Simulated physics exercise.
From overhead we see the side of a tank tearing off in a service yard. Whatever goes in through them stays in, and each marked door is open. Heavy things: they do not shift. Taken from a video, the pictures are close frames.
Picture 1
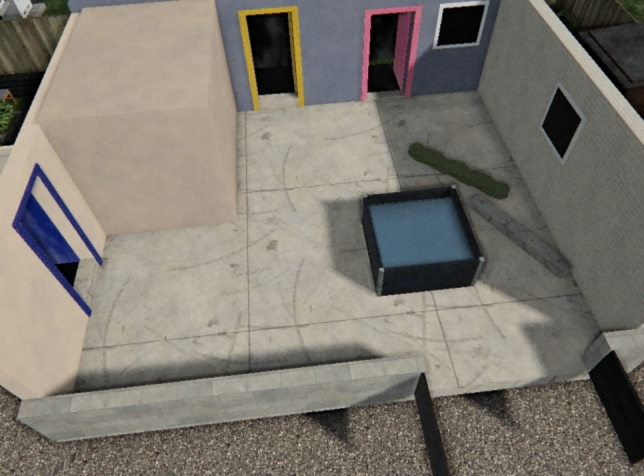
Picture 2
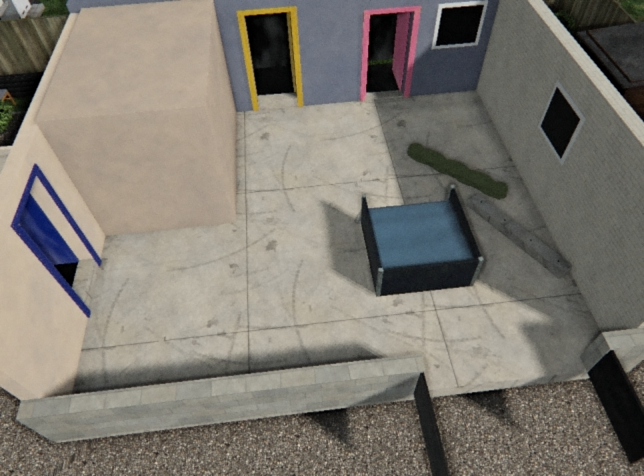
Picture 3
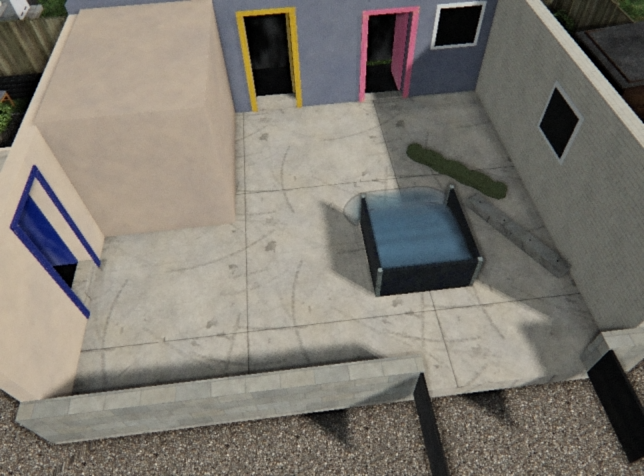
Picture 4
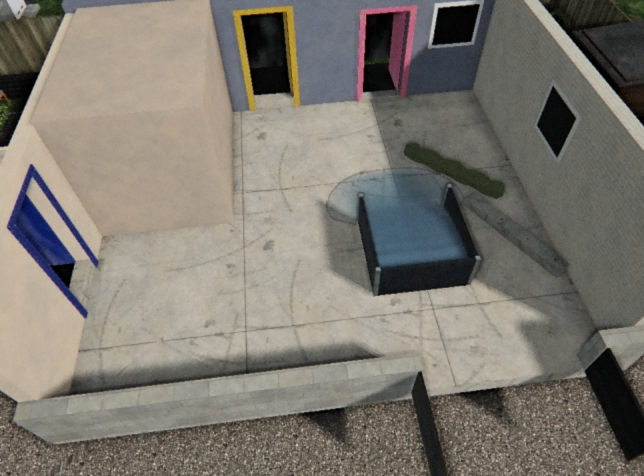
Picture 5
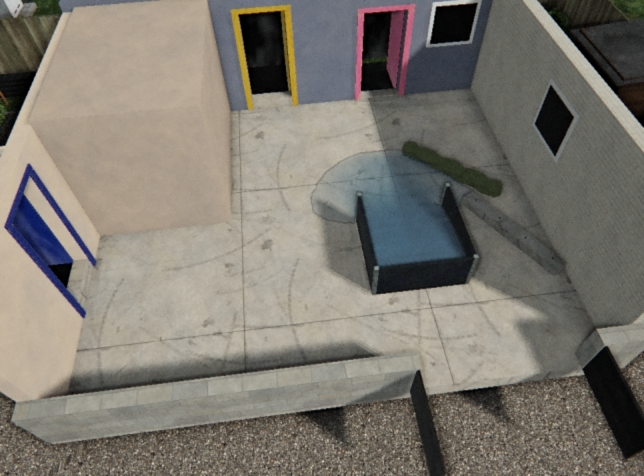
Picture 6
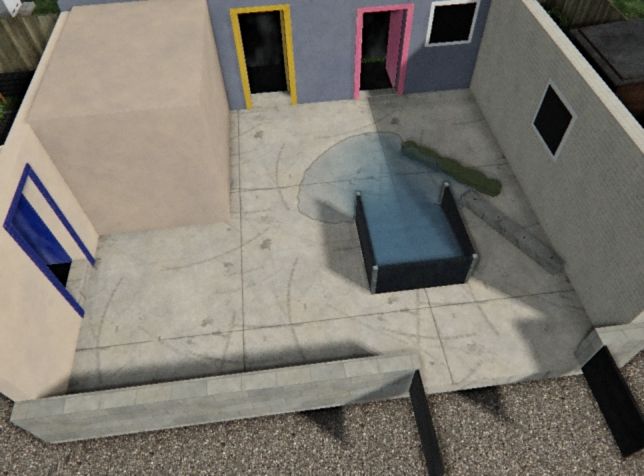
To begin with, a dark-walled square tank of blue water stands whole in a paved yard with yellow and pink doorways behind it. Its far side comes away, and water pours out at the back, spreading in a thin, rounded sheet over the pale paving, leftward and towards the doorways.
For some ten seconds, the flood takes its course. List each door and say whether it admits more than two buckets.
Yellow door - admits no more than two; blue door - admits no more than two; pink door - admits more than two.
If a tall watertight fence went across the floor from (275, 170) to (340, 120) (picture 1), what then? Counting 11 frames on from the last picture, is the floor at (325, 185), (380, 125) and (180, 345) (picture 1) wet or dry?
Submerged, submerged, then spared.
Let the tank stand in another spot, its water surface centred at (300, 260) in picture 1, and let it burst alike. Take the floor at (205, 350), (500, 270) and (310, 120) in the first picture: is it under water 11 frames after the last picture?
In order, the three spots end up untouched, untouched and waterlogged.
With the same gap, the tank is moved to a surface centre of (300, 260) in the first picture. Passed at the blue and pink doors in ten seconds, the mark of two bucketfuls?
Taking them in turn, the blue one stays safely beneath while the pink one goes past the limit.
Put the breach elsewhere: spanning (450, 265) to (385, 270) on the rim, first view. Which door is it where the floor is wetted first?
The blue door, I'd guess.
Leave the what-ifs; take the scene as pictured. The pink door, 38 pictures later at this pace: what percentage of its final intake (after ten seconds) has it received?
Near 95 %, I'd say.
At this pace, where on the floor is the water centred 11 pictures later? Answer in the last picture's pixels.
Centre point: Around (370, 173).
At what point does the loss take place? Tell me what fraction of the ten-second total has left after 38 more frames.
Share gone: About 80 %.
A moment on, water covers 25 % of the floor; the yellow door not reached, the blue door not reached, the pink door under two buckets in.
Next, water covers 30 % of the floor; the yellow door wet at the sill, nothing in, the blue door not reached, the pink door over two buckets in.
Then, water covers 30 % of the floor; the yellow door wet at the sill, nothing in, the blue door not reached, the pink door far over two buckets in.
Later, water covers 60 % of the floor; the yellow door wet at the sill, nothing in, the blue door not reached, the pink door far over two buckets in.
In the end, water covers 80 % of the floor; the yellow door wet at the sill, nothing in, the blue door not reached, the pink door far over two buckets in.
